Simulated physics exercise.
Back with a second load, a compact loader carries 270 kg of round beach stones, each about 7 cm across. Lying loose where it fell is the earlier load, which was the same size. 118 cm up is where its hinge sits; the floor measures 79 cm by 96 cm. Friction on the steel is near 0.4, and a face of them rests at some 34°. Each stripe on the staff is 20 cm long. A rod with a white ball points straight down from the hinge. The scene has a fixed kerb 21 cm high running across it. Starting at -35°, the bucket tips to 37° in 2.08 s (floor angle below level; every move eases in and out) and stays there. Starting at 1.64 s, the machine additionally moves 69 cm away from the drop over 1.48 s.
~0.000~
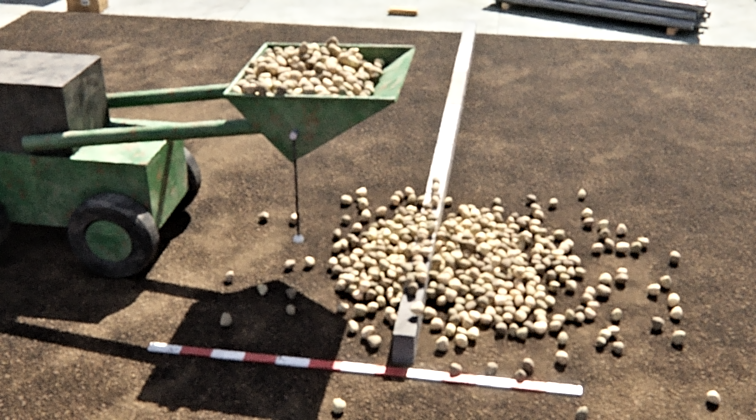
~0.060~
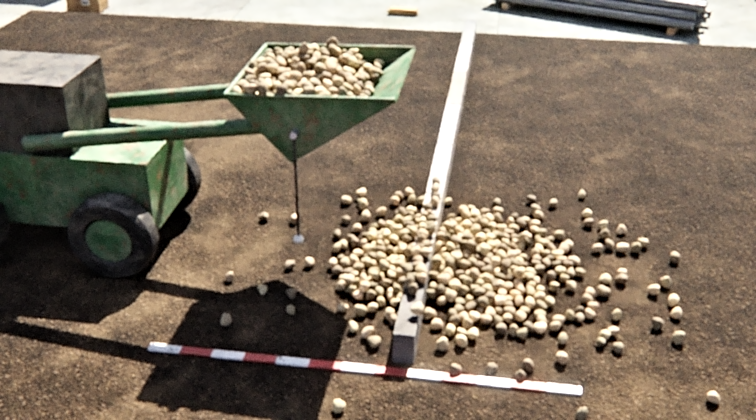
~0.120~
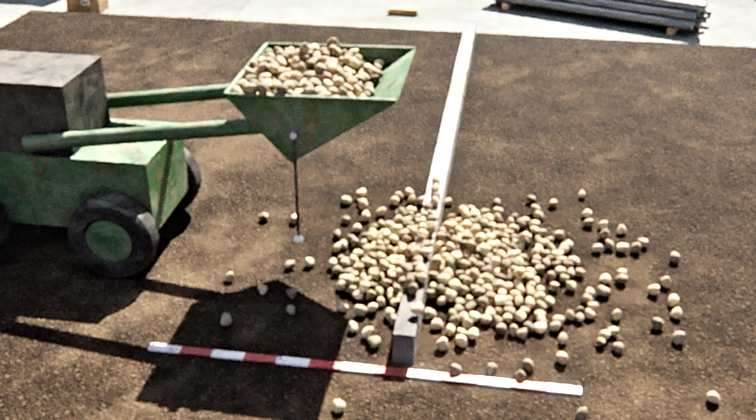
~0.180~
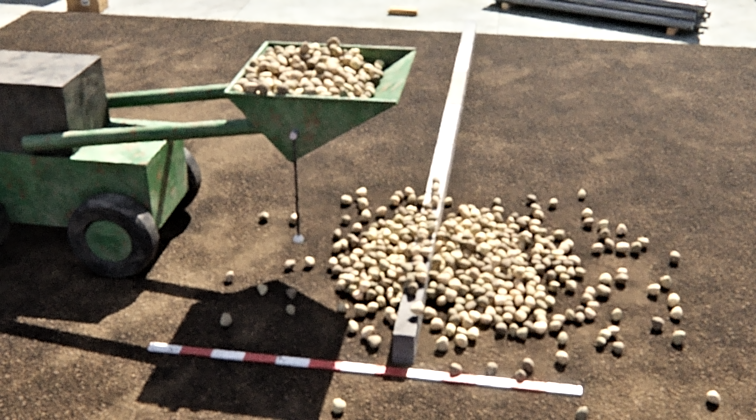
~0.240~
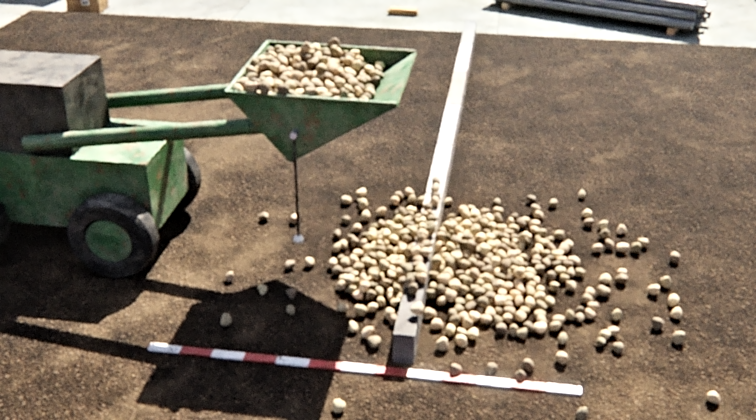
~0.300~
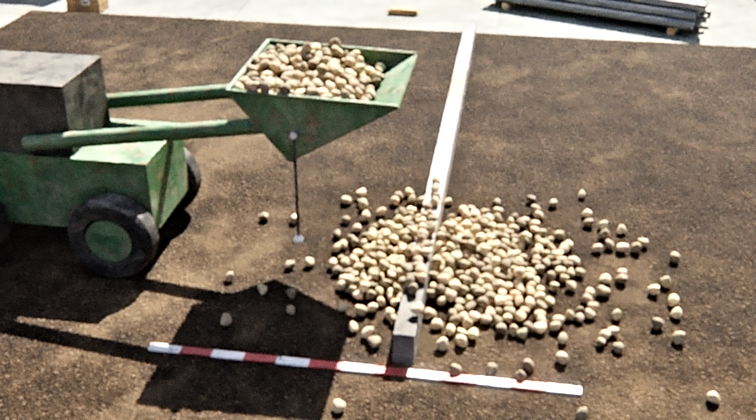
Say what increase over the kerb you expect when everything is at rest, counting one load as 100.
Some 40 per cent is added.
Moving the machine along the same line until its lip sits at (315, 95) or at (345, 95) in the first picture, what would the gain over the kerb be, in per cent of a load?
The first position would add some 0 per cent, the second some 0.
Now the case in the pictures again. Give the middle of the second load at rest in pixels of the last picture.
Near (408, 253).
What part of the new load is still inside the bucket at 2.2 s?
About 10 per cent.
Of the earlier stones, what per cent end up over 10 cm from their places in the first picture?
10 %.
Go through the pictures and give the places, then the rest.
In the first frame, the bucket is at -35°, its lip at (395, 100); the top of the load is at (314, 53). The earlier load is highest near (421, 260), 25 cm above ground level, 36 % on this side of the kerb, 65 % over the kerb.
The second frame shows lip at (395, 101), floor tilted -35°, highest stones at (314, 53); the stones move at 0.0 m/s on average.
In the third frame, the bucket is at -34°, its lip at (396, 102); the top of the load is at (314, 53); the stones move at 0.0 m/s on average.
The fourth frame shows lip at (396, 103), floor tilted -33°, highest stones at (309, 54); the stones move at 0.1 m/s on average.
In the fifth frame, the bucket is at -32°, its lip at (397, 105); the top of the load is at (302, 54); the stones move at 0.1 m/s on average.
The sixth frame shows lip at (398, 107), floor tilted -31°, highest stones at (297, 54); the stones move at 0.1 m/s on average.
After 1.6 s the floor is at 26°; in per cent of one load, 92 in the bucket, 44 on this side of the kerb, 65 over the kerb; the foremost stones are at (687, 313).
After 2.2 s the floor is at 37°; in per cent of one load, 9 in the bucket, 94 on this side of the kerb, 98 over the kerb; the foremost stones are at (687, 313).
After 3.6 s the floor is at 37°; in per cent of one load, 0 in the bucket, 96 on this side of the kerb, 105 over the kerb; the foremost stones are at (687, 313).
After 6.1 s the floor is at 37°; in per cent of one load, 0 in the bucket, 96 on this side of the kerb, 105 over the kerb; the foremost stones are at (687, 313). Net gain over the kerb, 40.
